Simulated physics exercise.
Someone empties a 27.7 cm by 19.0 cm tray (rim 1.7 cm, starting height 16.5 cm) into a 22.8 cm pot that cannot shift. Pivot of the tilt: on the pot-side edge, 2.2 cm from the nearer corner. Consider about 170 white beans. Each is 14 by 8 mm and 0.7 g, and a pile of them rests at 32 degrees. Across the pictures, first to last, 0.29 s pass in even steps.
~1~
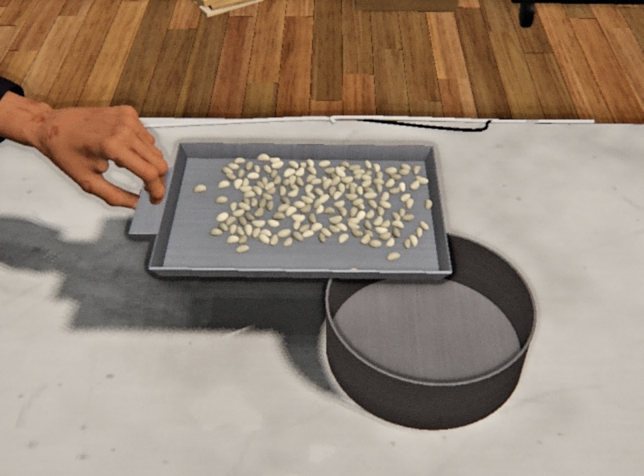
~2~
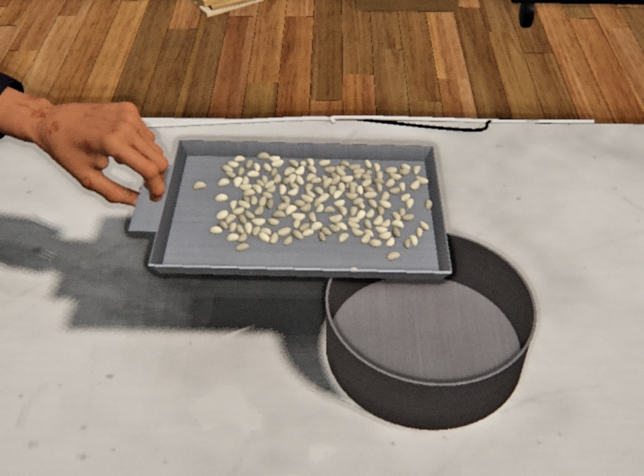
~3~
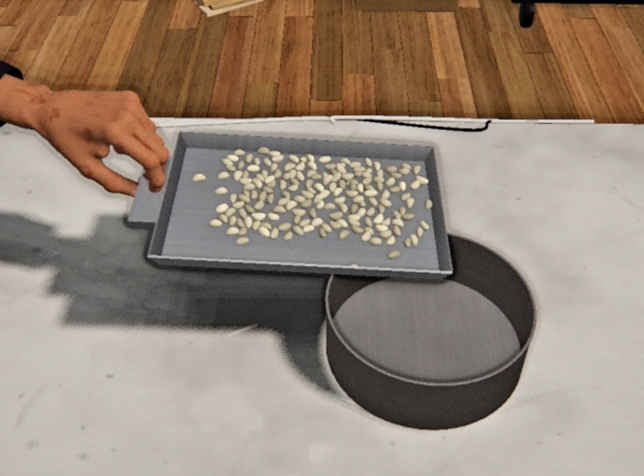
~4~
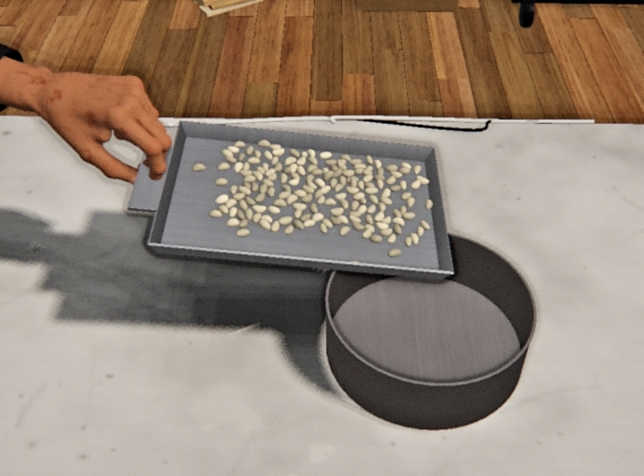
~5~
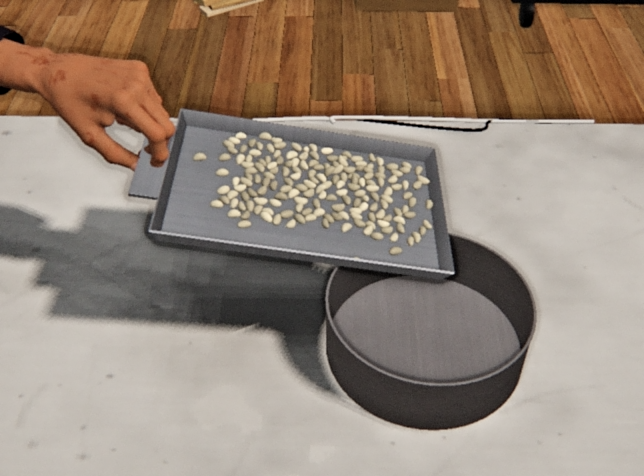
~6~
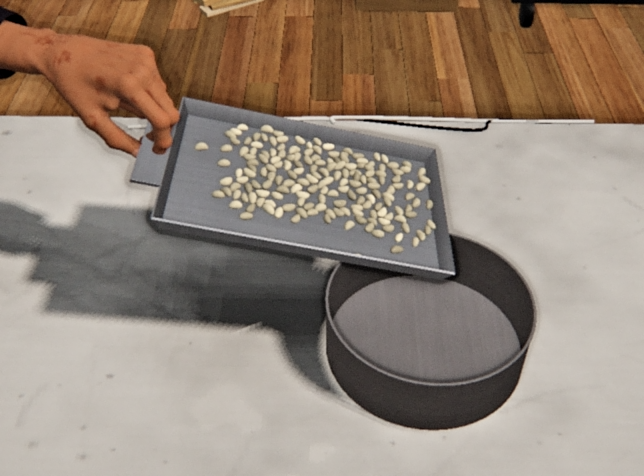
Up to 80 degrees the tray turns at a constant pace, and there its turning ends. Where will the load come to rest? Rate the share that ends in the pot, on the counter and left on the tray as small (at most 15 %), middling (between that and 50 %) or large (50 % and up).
Pot - large, counter - middling, tray - small.
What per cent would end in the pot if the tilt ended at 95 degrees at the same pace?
Result: Close to 75 %.
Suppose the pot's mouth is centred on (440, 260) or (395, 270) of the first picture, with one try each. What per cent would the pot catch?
Close to 95 in a hundred, then close to 85 in a hundred.
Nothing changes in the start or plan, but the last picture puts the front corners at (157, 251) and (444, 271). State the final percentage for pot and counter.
Per cent by place - pot 85, counter 15.
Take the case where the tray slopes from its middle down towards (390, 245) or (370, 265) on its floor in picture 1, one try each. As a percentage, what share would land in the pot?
100 and 100 %.
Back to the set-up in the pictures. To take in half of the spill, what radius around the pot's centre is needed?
Distance: Some 18 cm.
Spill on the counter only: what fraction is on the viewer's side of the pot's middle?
Estimate: Close to 0 per cent of the pieces.
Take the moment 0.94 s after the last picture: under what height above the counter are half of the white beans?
About 18 cm.
Then, 0.56 s after the last picture, tilt 45 degrees; the tray holds 100 %, the pot 0 %.
Then, 0.94 s after the last picture, tilt 66 degrees; the tray holds 80 %, the pot 10 %.
Then, 1.40 s after the last picture, tilt 80 degrees; the tray holds 5 %, the pot 60 %.
In the end, pot 70 %, counter 30 %, tray 0 %.
